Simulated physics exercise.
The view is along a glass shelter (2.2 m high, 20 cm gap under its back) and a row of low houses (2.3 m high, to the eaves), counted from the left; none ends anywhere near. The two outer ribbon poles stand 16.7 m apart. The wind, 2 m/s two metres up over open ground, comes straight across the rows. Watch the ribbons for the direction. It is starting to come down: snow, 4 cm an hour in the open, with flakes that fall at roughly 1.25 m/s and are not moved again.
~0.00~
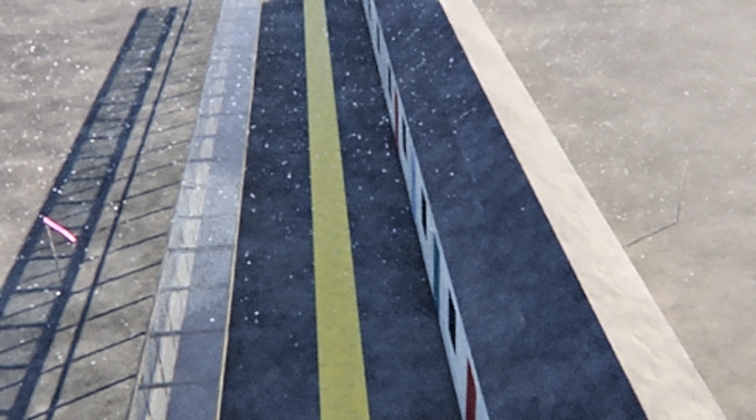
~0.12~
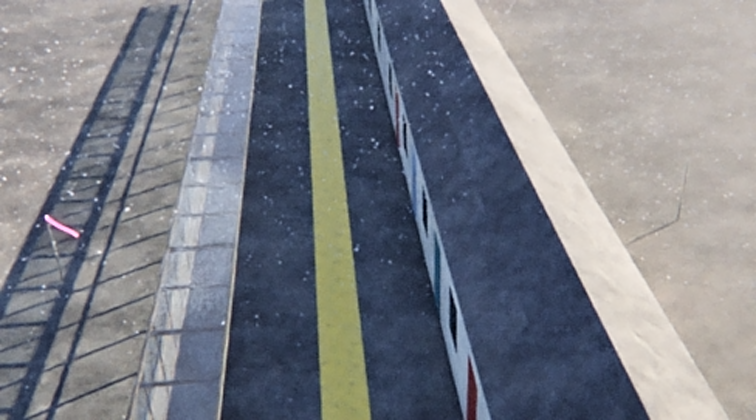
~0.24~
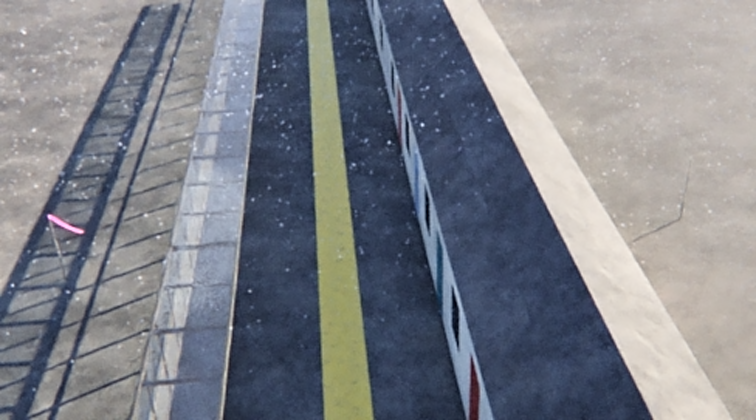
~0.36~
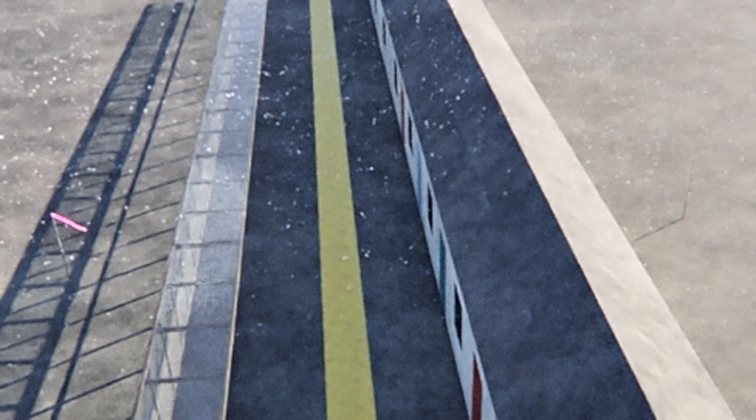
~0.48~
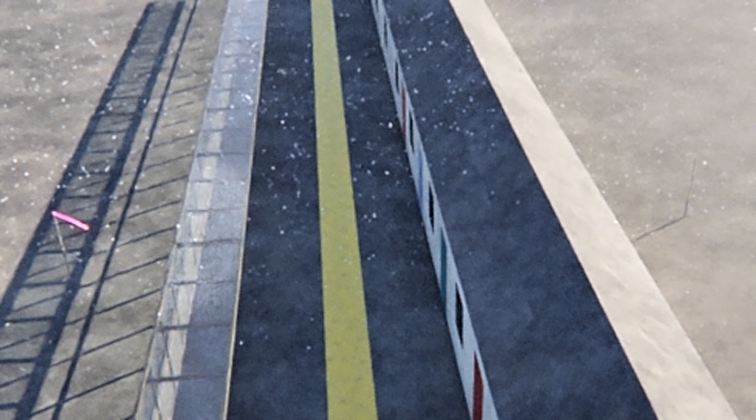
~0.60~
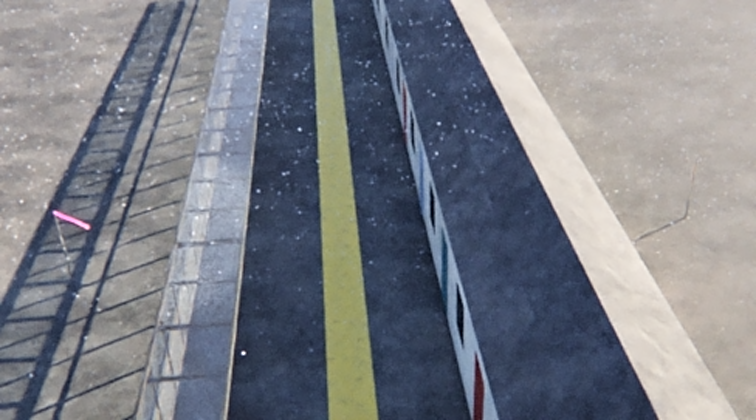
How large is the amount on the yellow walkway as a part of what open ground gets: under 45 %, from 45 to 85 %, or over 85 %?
On the yellow walkway: More than 85 % of what open ground gets.
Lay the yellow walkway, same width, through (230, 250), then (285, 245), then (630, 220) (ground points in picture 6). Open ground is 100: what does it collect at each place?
In turn about 0 %, 90 %, 100 %.
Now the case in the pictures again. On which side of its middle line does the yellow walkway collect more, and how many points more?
The left one, some 10 points more.
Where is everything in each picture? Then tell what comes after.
The first picture shows the left ribbon ends at (74, 241), leaning 40 degrees to the right.
The second picture shows the yellow one passes (333, 244).
The third picture shows the left ribbon ends at (82, 232), leaning 50 degrees to the right, above the rows the flakes slant 70 degrees from upright, towards the right and the top of the glass shelter crosses (218, 154).
The fourth picture shows the yellow one passes (335, 196).
The fifth picture shows the left ribbon ends at (87, 228), leaning 55 degrees to the right and above the rows the flakes slant 70 degrees from upright, towards the right.
The sixth picture shows the top of the row of low houses crosses (492, 83).
10 minutes on, 6 mm on the yellow walkway, 7 mm in the open.
30 minutes on, 19 mm on the yellow walkway, 20 mm in the open.
60 minutes on, 39 mm on the yellow walkway, 40 mm in the open, so the yellow walkway has 97 % of the open amount; the left half of it has 103 %, the right half 92 %.
